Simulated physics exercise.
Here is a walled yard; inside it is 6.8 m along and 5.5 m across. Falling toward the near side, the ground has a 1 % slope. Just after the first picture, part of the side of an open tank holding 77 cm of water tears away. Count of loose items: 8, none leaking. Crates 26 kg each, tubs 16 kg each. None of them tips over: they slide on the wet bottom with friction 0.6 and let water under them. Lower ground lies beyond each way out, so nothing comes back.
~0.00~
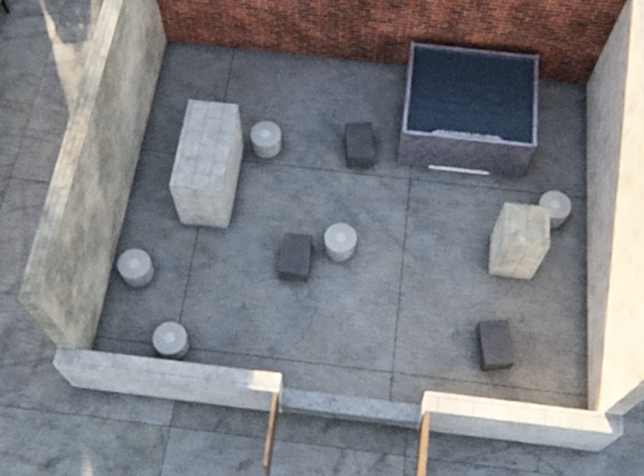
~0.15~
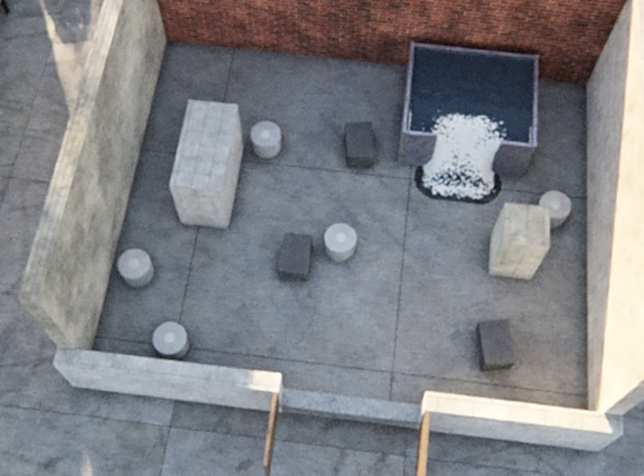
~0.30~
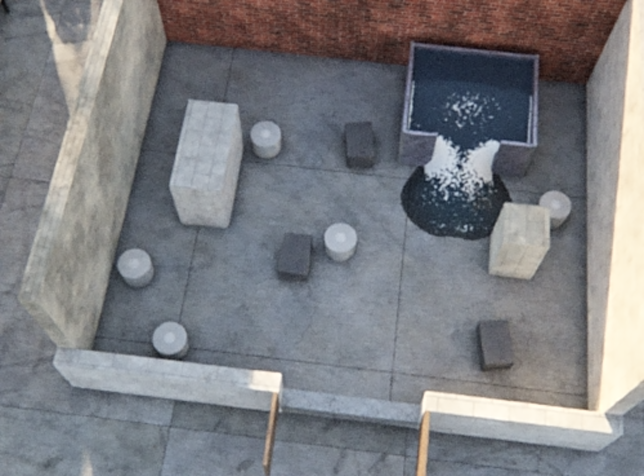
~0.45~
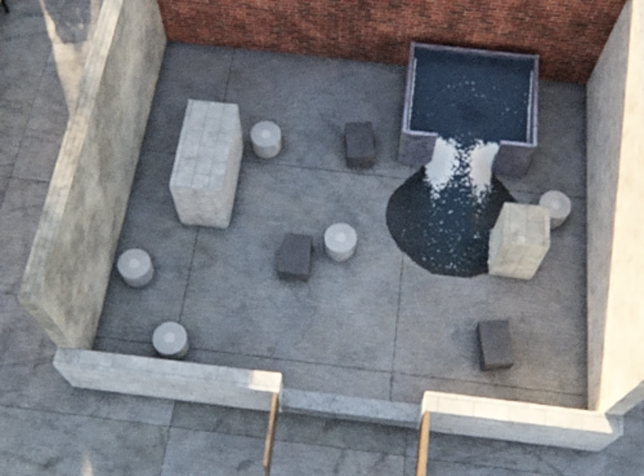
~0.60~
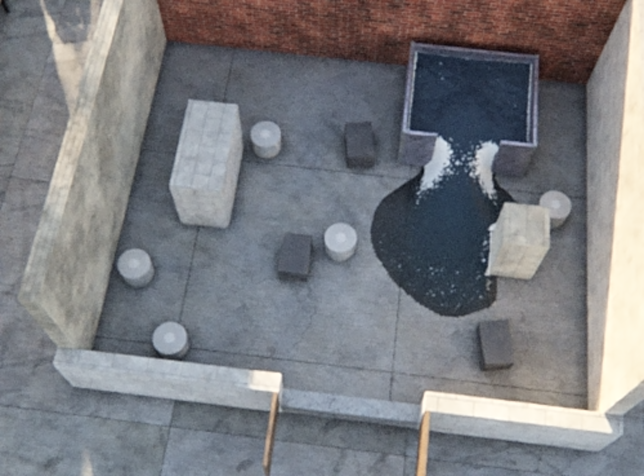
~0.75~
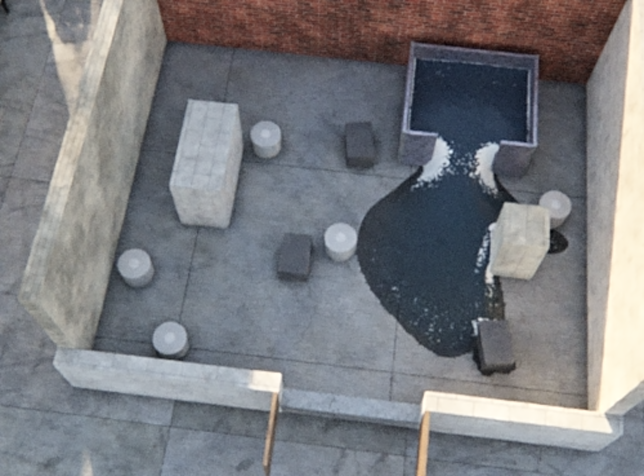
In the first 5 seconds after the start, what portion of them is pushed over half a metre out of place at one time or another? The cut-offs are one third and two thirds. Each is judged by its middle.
The share is below one third.
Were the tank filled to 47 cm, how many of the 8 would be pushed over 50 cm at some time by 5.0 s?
With that change, 0 of them.
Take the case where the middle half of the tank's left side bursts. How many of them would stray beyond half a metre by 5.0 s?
In that case the number is 3.
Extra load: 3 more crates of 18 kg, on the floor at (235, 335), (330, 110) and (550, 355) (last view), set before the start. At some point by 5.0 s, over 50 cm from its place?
Check, in order - not exceeded, not exceeded, exceeded.
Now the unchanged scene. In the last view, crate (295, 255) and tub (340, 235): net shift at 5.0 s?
0 cm, then 5 cm.
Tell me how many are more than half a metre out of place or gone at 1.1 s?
Tally at that time: 0.
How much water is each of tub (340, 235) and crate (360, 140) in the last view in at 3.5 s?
First roughly 3 cm, second roughly 0 cm.
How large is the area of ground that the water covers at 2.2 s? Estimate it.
The covered patch comes to about 19 m2.
After 1.1 s 0 of 8 are over 50 cm from their spots; 0 afloat.
After 2.2 s 1 of 8 are over 50 cm from their spots; 1 afloat.
After 3.5 s 1 of 8 are over 50 cm from their spots; 1 afloat.
After 5.0 s 0 of 8 are over 50 cm from their spots, and 1 have been at some point; 0 afloat.
